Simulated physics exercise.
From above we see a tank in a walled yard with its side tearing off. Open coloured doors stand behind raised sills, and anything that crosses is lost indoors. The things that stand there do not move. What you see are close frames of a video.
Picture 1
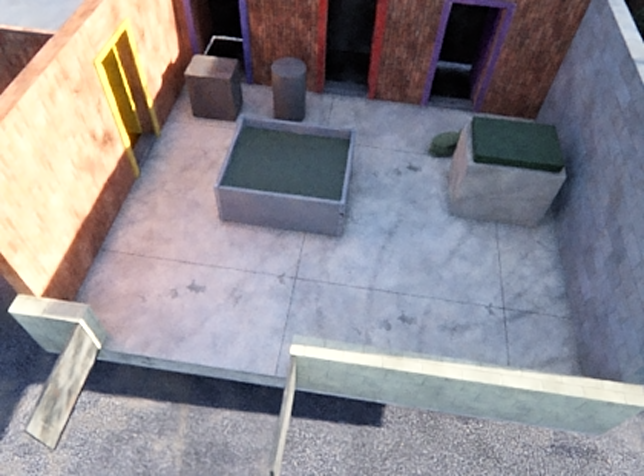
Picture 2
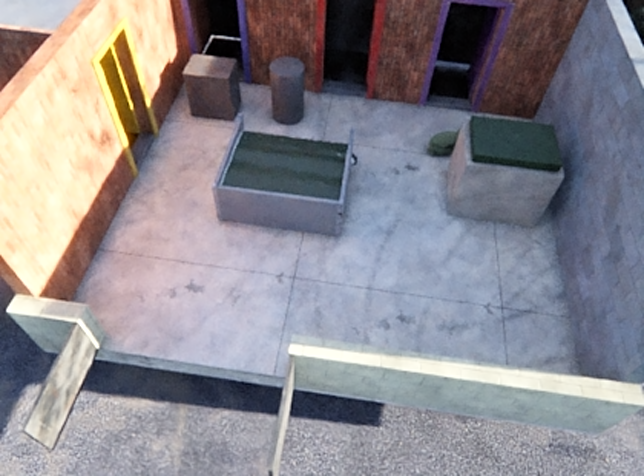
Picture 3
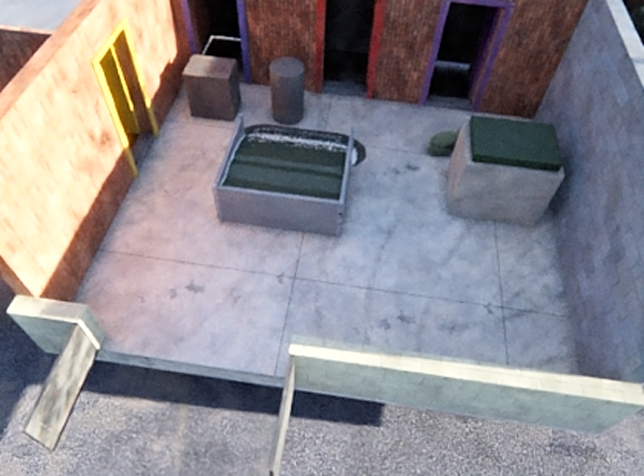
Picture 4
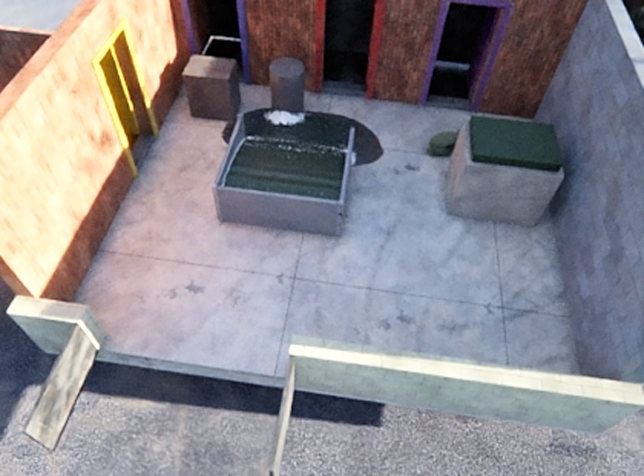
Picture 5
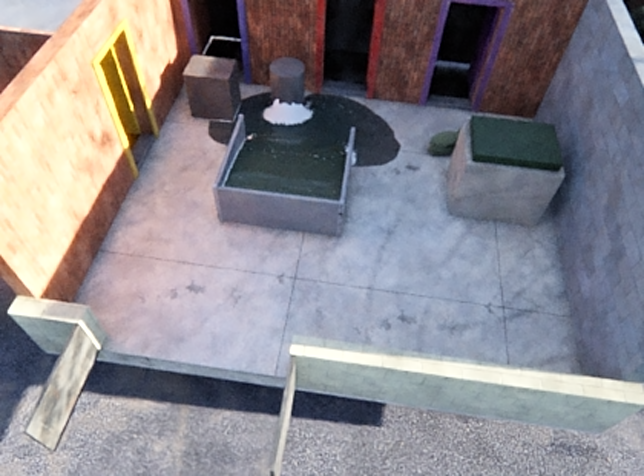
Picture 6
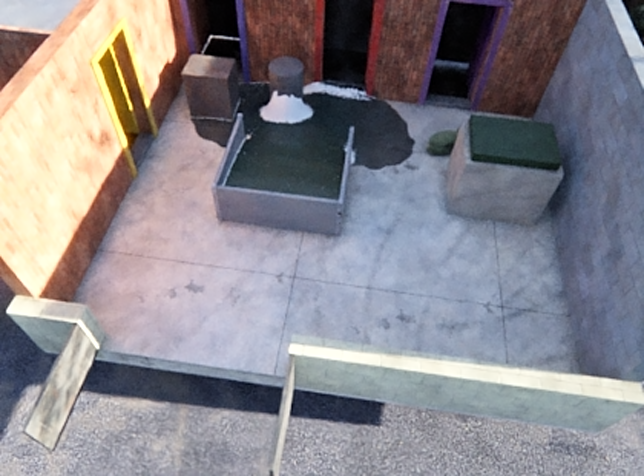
In a walled yard, a tank's far side opens and dark water spreads behind it.
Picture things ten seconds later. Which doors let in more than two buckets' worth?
Red door - yes; blue door - yes; yellow door - no; purple door - yes.
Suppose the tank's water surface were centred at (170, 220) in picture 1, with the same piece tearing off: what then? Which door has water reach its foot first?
First comes the yellow-painted one.
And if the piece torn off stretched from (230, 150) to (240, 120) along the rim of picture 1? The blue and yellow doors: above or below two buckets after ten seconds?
Taking them in order, the blue one beats the mark, then the yellow one beats the mark.
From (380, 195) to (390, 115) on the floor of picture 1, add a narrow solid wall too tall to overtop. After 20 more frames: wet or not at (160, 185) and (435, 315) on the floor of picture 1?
Taking the points in order, the first is inundated and the second is high and dry.
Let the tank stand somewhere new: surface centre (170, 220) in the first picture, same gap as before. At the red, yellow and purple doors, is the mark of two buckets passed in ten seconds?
Taking the doors in order, the red door remains below, the yellow door crosses the line and the purple door crosses the line.
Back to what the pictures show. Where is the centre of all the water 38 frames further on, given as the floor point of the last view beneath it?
At roughly (352, 170).
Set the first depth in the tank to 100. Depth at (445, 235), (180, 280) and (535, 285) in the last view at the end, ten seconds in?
Approx. values, in order: 4 %, 2 %, 2 %.
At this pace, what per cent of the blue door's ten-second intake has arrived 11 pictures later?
Near 60 in a hundred.
A moment on, water covers 20 % of the floor; the red door far over two buckets in, the blue door under two buckets in, the yellow door not reached, the purple door wet at the sill, nothing in.
Next, water covers 30 % of the floor; the red door far over two buckets in, the blue door over two buckets in, the yellow door wet at the sill, nothing in, the purple door wet at the sill, nothing in.
Then, water covers 40 % of the floor; the red door far over two buckets in, the blue door over two buckets in, the yellow door wet at the sill, nothing in, the purple door under two buckets in.
Later, water covers 80 % of the floor; the red door far over two buckets in, the blue door over two buckets in, the yellow door wet at the sill, nothing in, the purple door over two buckets in.
In the end, water covers 90 % of the floor; the red door far over two buckets in, the blue door over two buckets in, the yellow door wet at the sill, nothing in, the purple door over two buckets in.
